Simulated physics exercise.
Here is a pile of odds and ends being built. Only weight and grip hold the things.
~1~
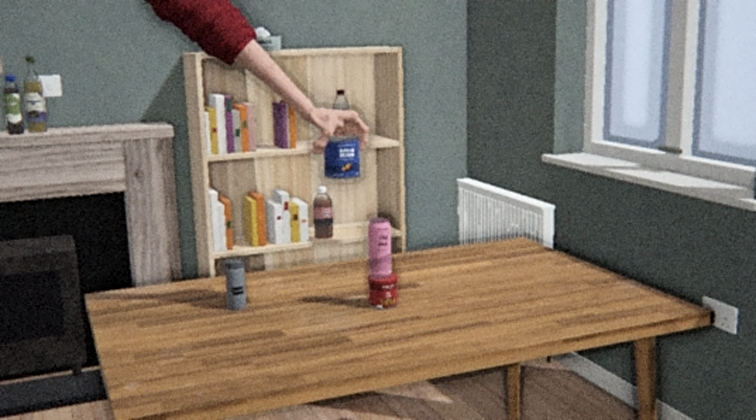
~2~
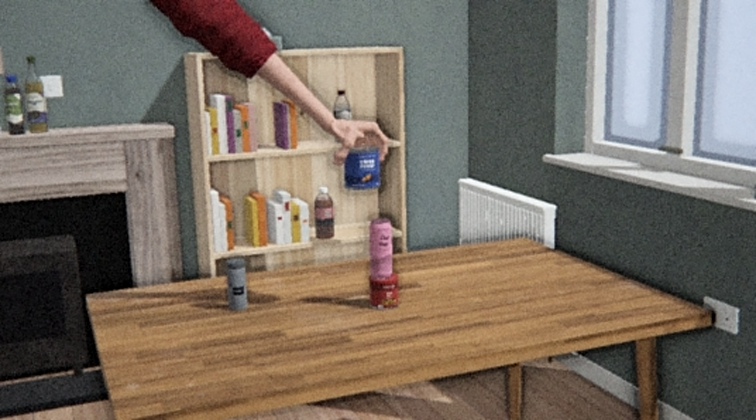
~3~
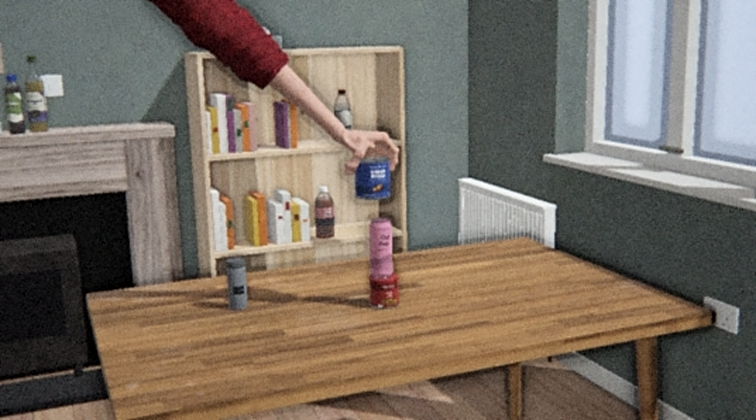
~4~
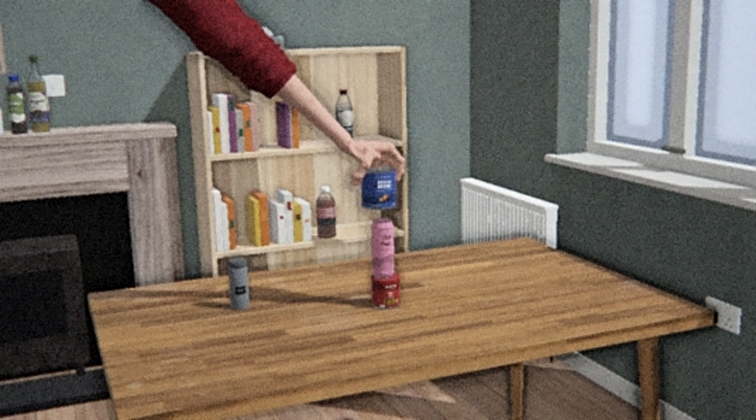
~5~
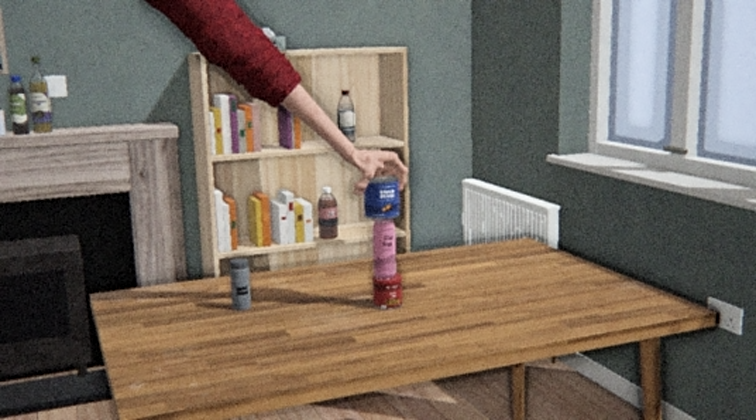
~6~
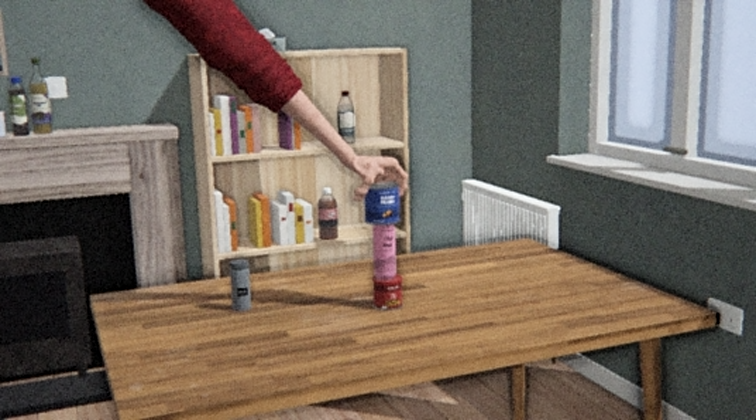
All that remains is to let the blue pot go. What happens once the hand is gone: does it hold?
It holds.
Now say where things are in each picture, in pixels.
Coming down; blue pot (342, 157); grey shaker (236, 284), in the first picture.
Coming down; blue pot (362, 168); pink can (381, 249), in the second picture.
Coming down; blue pot (372, 178); red tin (384, 291), in the third picture.
Coming down; blue pot (379, 188); grey shaker (239, 284), in the fourth picture.
Coming down; blue pot (382, 197); pink can (384, 249), in the fifth picture.
Set down, still held; blue pot (382, 203); red tin (388, 292), in the sixth picture.
Then, 0.60 s past the last view, nothing moves.
Then, 1.60 s past the last view, blue pot resting near (382, 203).
Finally, all 4 still in place. Final places as the last picture's camera would see them, blue pot near (382, 203). The pile keeps its balance.
